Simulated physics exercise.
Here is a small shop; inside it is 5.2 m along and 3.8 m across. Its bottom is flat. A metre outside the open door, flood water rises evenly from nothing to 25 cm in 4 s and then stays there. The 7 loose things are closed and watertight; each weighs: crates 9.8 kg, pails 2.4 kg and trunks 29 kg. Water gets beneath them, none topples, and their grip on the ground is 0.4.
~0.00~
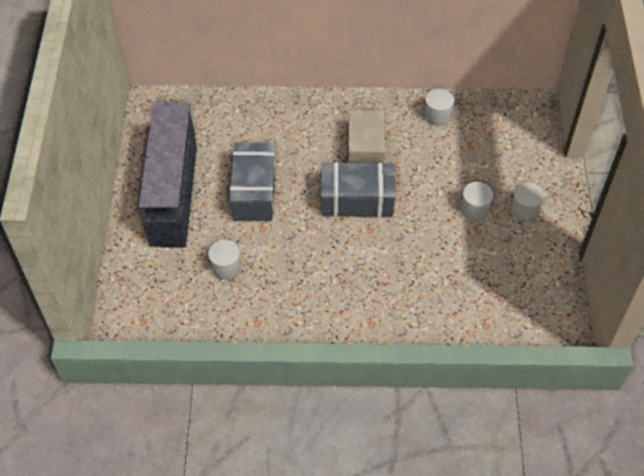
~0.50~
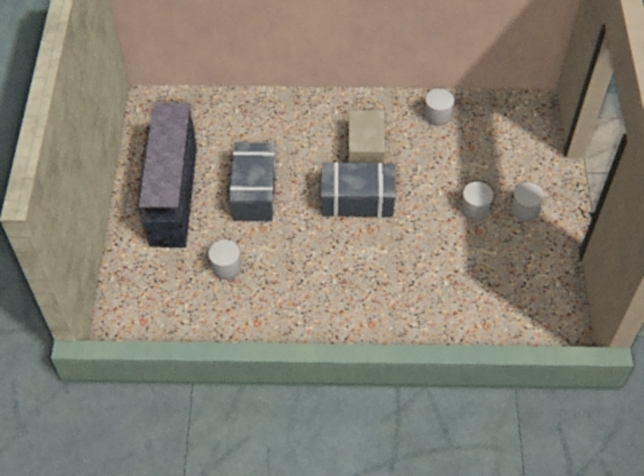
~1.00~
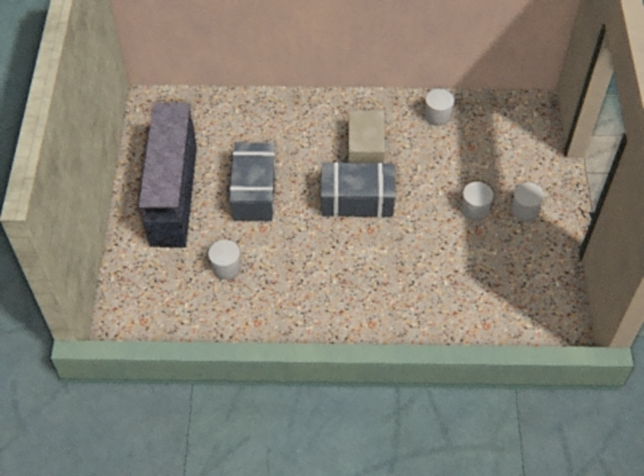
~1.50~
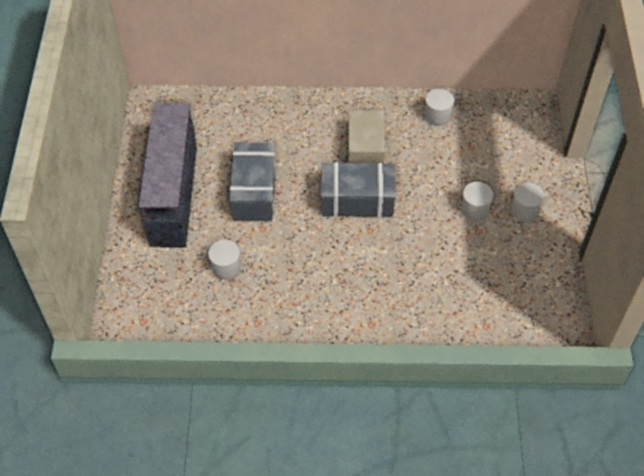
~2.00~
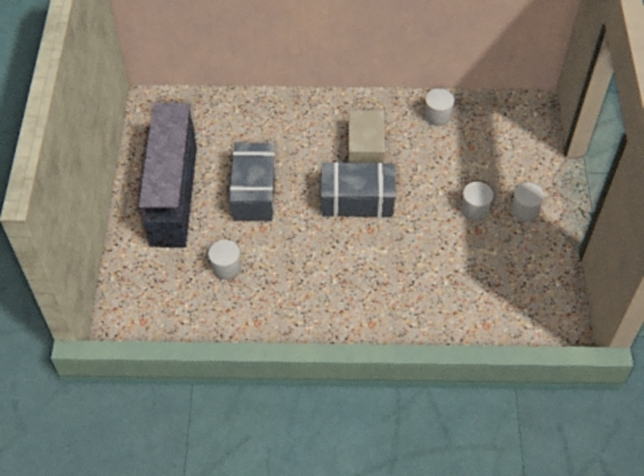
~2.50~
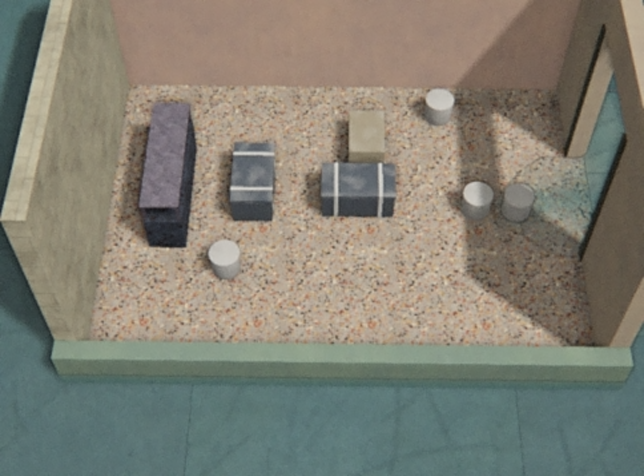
In a small open-topped shop with a pebbled floor, boxes and pale pails stand still while bluish water spreads over the paving outside, then enters through the right-hand doorway, and the pail nearest it shifts slightly left.
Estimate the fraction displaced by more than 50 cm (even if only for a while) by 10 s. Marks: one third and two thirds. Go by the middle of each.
It is two thirds or more.
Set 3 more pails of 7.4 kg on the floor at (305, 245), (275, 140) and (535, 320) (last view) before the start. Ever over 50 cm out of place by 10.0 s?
In that order: Past it, past it, less.
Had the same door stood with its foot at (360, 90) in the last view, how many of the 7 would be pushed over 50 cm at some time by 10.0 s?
Then 5.
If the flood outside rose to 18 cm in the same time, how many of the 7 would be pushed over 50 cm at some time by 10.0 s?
In that case 5 of them.
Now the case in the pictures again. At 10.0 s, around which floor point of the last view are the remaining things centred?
Around (181, 210).
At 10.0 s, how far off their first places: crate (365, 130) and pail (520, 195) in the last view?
In turn: 250 cm, 400 cm.
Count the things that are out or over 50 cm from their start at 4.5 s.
I count 2.
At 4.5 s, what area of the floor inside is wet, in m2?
Some 8.5 m2.
After 3.5 s 1 of 7 are over 50 cm from their spots; 1 afloat.
After 4.5 s 2 of 7 are over 50 cm from their spots; 1 afloat.
After 7.0 s 5 of 7 are over 50 cm from their spots; 4 afloat.
After 10.0 s 6 of 7 are over 50 cm from their spots, and 6 have been at some point; 5 afloat.
